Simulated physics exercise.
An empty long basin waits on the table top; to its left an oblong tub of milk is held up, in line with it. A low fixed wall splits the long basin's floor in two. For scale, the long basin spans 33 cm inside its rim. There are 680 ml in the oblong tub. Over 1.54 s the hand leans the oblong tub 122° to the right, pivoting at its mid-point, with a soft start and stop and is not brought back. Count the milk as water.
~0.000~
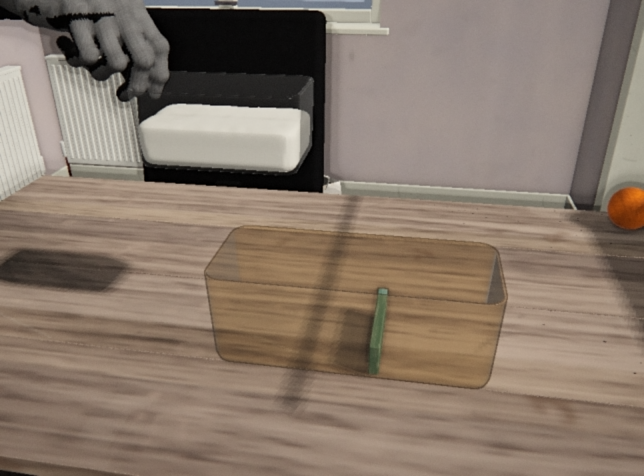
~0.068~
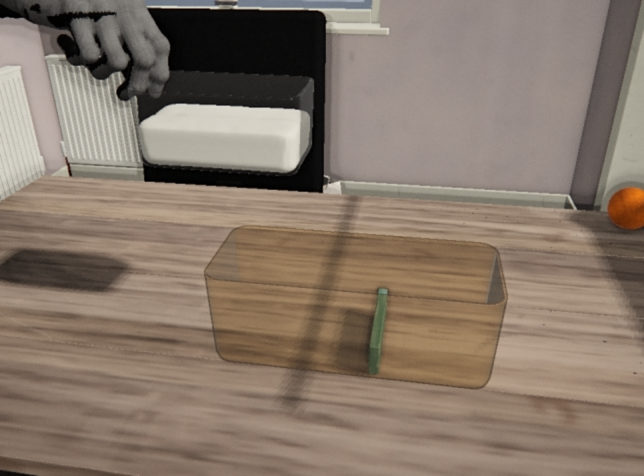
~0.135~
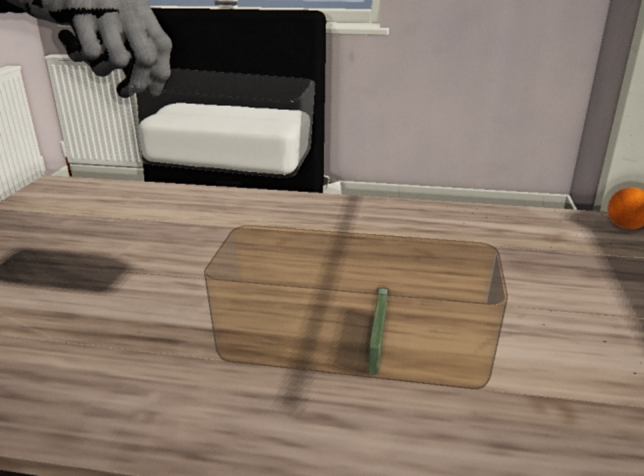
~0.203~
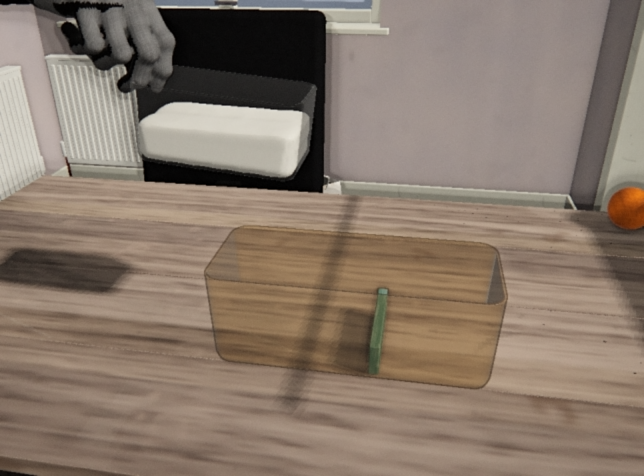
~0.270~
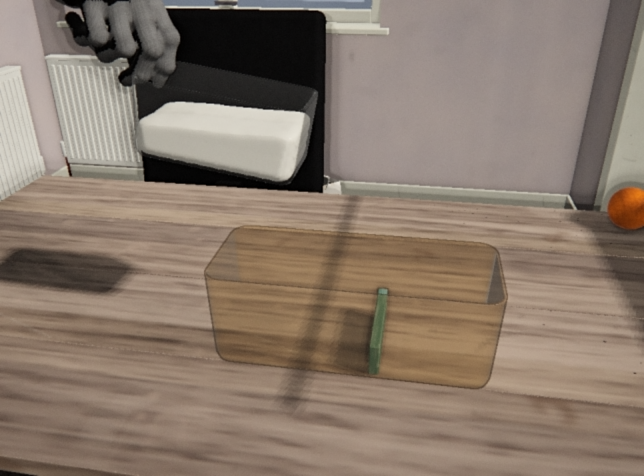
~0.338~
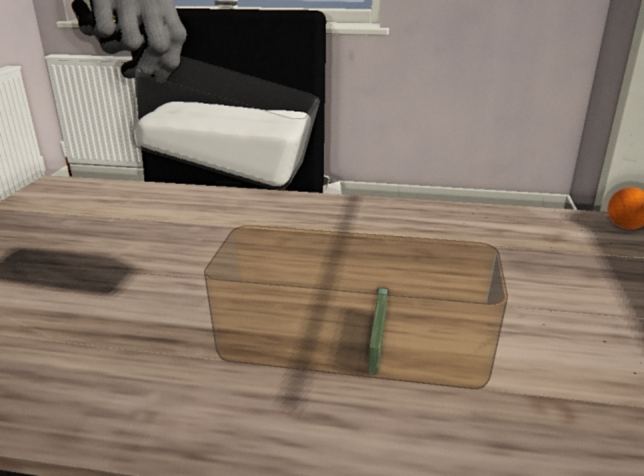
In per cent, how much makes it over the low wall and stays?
About 20 per cent.
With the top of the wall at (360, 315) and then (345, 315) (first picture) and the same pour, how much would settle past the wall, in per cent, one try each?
In turn about 45 and 55 per cent.
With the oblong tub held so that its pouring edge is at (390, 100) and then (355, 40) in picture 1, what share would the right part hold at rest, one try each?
In turn about 75 and 60 per cent.
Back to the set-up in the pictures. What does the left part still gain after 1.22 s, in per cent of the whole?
Near 10 in a hundred.
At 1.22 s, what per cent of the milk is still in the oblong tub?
About 6 per cent.
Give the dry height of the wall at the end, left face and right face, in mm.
Left about 18 mm, right about 32 mm.
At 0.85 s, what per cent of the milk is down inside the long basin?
About 22 per cent.
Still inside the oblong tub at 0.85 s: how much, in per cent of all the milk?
Some 44 per cent.
After 0.85 s the tilt is 71° and 45 per cent is still to pour, 18 is left of the wall and 4 right of it.
After 1.22 s the tilt is 110° and 6 per cent is still to pour, 68 is left of the wall and 19 right of it.
After 1.61 s the tilt is 122° and 0 per cent is still to pour, 79 is left of the wall and 20 right of it.
After 2.04 s the tilt is 122° and 0 per cent is still to pour, 79 is left of the wall and 20 right of it.
In the end 79 per cent lies left of the wall, 20 right of it and 1 outside.
